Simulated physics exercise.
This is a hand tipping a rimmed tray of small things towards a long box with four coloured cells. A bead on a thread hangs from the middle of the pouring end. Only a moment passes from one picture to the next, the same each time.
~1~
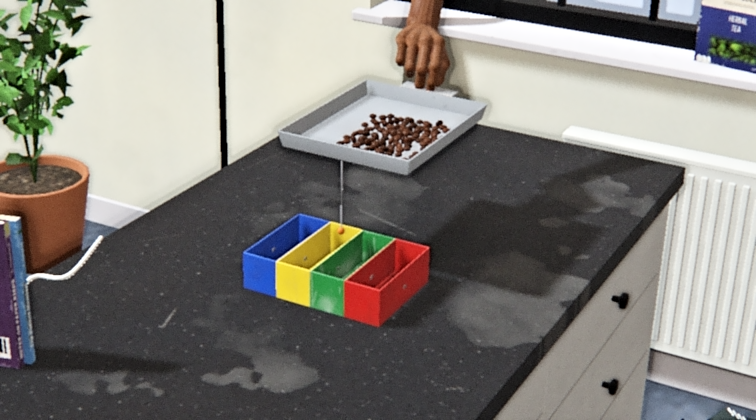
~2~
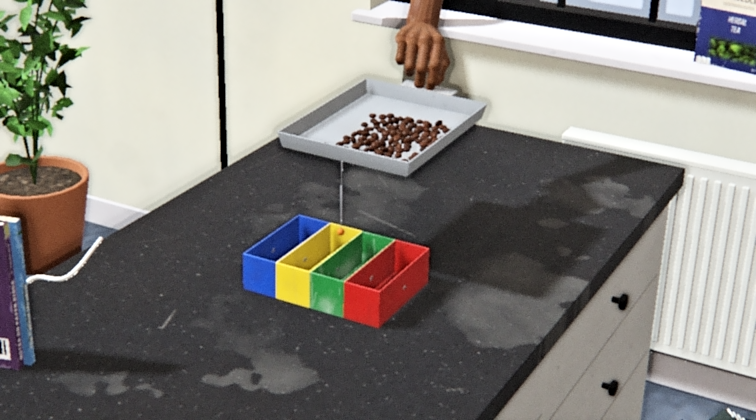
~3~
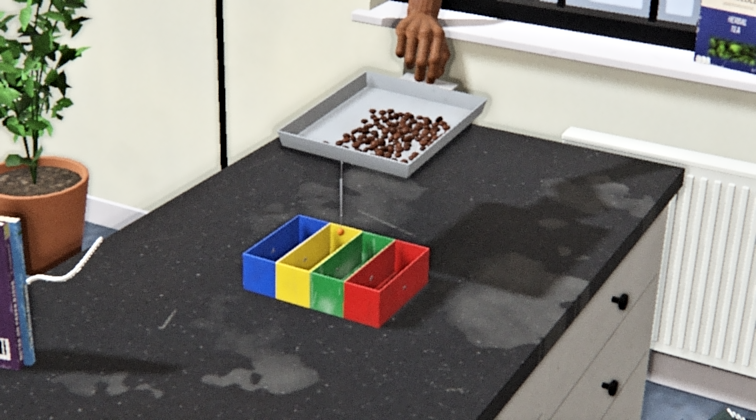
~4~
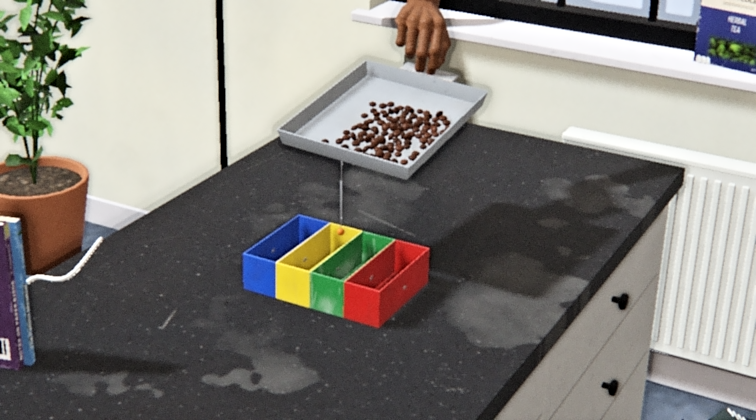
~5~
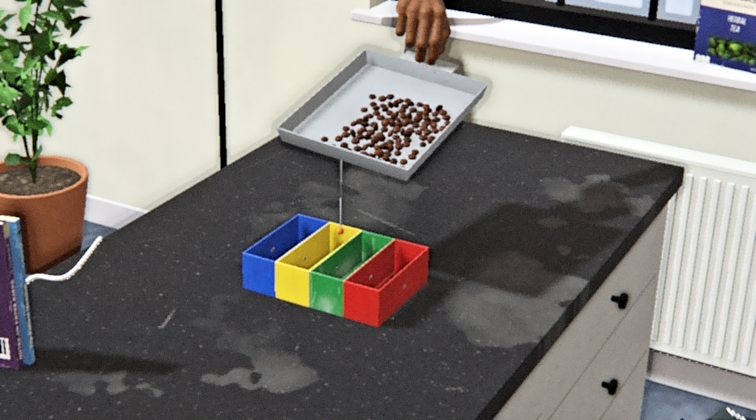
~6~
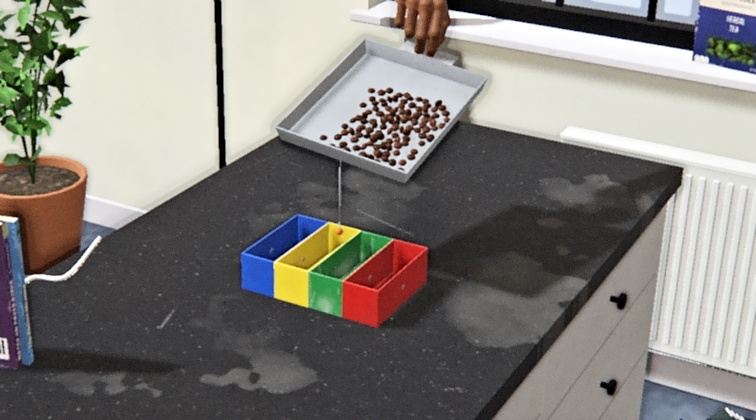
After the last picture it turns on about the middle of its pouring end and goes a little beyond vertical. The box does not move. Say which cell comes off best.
The red one ends fullest.
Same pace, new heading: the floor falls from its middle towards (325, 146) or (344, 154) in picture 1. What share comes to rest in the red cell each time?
Roughly 0 per cent, and 10 per cent.
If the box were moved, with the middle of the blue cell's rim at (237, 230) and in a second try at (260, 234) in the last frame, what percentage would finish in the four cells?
Near 0 % and 30 %.
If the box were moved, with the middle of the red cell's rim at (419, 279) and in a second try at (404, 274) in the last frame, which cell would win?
In turn: The cell in green; the green cell.
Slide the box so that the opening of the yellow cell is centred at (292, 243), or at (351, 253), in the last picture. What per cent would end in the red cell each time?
About 30 and 20 per cent.
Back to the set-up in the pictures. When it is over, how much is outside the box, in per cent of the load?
It comes to 10 per cent or so.
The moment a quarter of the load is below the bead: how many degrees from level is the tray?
At about 85°.
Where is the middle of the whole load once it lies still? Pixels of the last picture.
Roughly at (387, 291).
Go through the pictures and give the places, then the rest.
Corners of the pouring end at (283, 131) and (407, 159), level; middle of the load at (397, 139), flat chocolate drops; bead on its thread at (341, 231); blue cell at (260, 271); yellow cell at (293, 280); green cell at (327, 290); red cell at (362, 300), in the first picture.
Corners of the pouring end at (283, 131) and (407, 160), level; middle of the load at (397, 139), in the second picture.
Corners of the pouring end at (283, 130) and (407, 162), tipped barely, lowest at the right corner; middle of the load at (396, 137), in the third picture.
Corners of the pouring end at (282, 129) and (407, 165), tipped a little, lowest at the right corner; middle of the load at (397, 134), in the fourth picture.
Corners of the pouring end at (282, 127) and (406, 167), tipped a little, lowest at the right corner; middle of the load at (396, 130), in the fifth picture.
Corners of the pouring end at (281, 126) and (405, 169), tipped clearly, lowest at the right corner; middle of the load at (395, 128); blue cell at (259, 272); yellow cell at (292, 281); green cell at (325, 291); red cell at (360, 301), in the sixth picture.
Soon, tray tipped steeply; all on the tray.
A while on, tray tipped right over; about a third on the tray; about a third in the red cell; a small part in the green cell; a small part falling or outside the box.
Towards the end, tray tipped past a quarter turn; most in the red cell; a small part in the green cell; a small part falling or outside the box.
Finally, tray tipped past a quarter turn; most in the red cell; a small part in the green cell; none in the yellow cell; none in the blue cell; a small part outside the box.
